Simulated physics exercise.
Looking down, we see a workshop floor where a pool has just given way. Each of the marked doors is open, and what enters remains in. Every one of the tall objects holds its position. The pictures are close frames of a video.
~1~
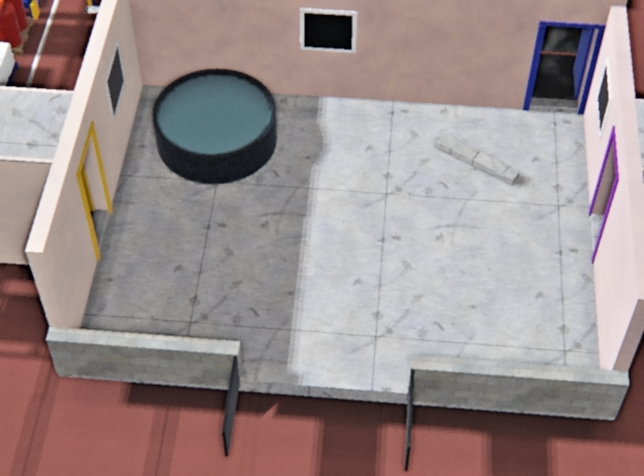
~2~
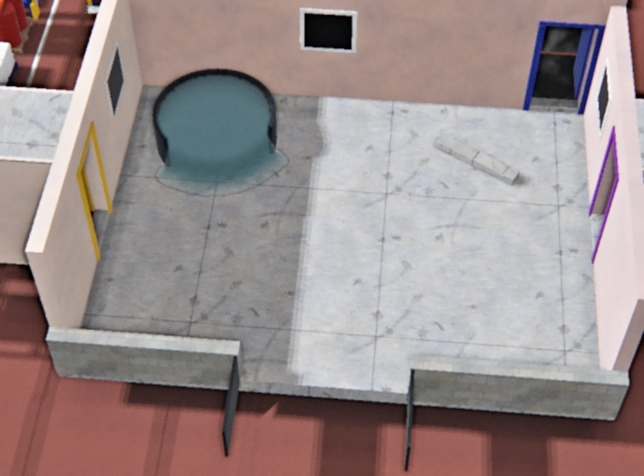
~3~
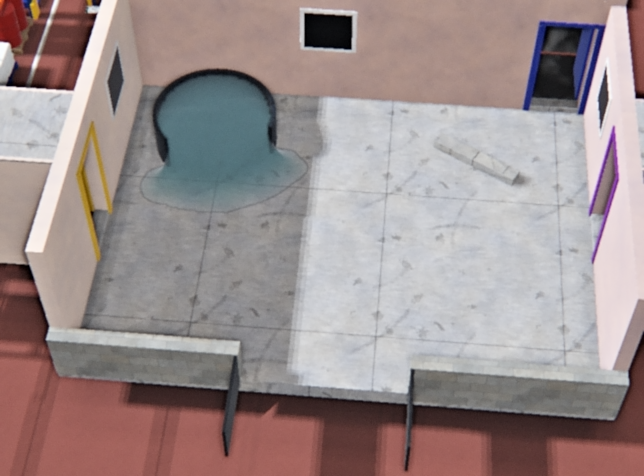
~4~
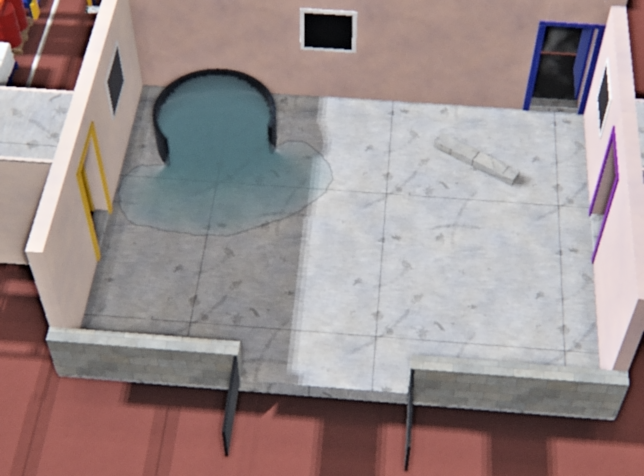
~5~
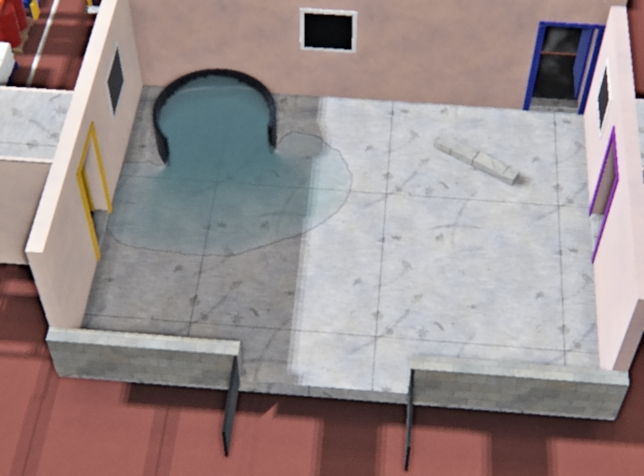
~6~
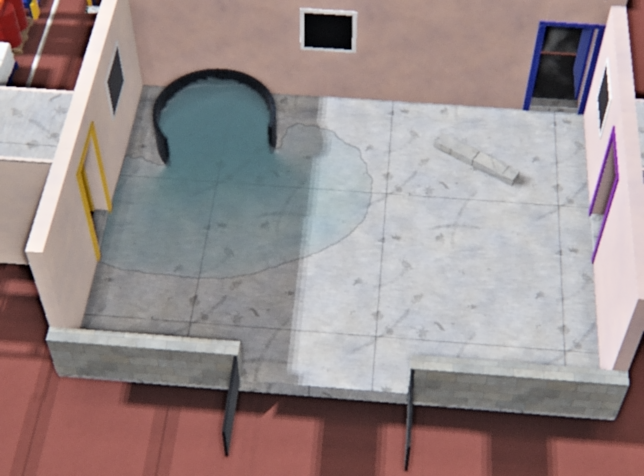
Workshop floor seen from above, a round dark-rimmed pool giving way at its front and blue-green water spreading across the tiles.
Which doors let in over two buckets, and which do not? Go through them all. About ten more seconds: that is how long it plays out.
The yellow door gets two buckets or fewer, the purple door gets two buckets or fewer, the blue door gets two buckets or fewer.
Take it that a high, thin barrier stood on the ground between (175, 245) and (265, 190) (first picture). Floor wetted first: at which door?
It's the yellow door.
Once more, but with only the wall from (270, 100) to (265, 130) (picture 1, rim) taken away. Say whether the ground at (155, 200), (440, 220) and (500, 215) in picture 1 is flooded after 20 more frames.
In the order given: Untouched, swamped and swamped.
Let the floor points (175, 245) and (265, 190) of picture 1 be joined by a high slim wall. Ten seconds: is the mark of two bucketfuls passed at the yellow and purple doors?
Yellow door rises above, purple door remains below.
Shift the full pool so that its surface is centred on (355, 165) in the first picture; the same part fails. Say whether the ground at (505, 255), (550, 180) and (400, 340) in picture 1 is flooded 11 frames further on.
In order, the three spots end up waterlogged, untouched and waterlogged.
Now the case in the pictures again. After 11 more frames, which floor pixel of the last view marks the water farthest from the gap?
My guess would be about (485, 347).
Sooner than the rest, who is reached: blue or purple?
The purple one.
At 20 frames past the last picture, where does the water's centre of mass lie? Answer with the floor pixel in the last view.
At about (256, 269).
A moment on, water covers 45 % of the floor; the yellow door wet at the sill, nothing in, the purple door not reached, the blue door not reached.
Next, water covers 55 % of the floor; the yellow door under two buckets in, the purple door not reached, the blue door not reached.
Then, water covers 65 % of the floor; the yellow door under two buckets in, the purple door not reached, the blue door not reached.
Later, water covers 60 % of the floor; the yellow door under two buckets in, the purple door wet at the sill, nothing in, the blue door not reached.
In the end, water covers 90 % of the floor; the yellow door under two buckets in, the purple door wet at the sill, nothing in, the blue door wet at the sill, nothing in.
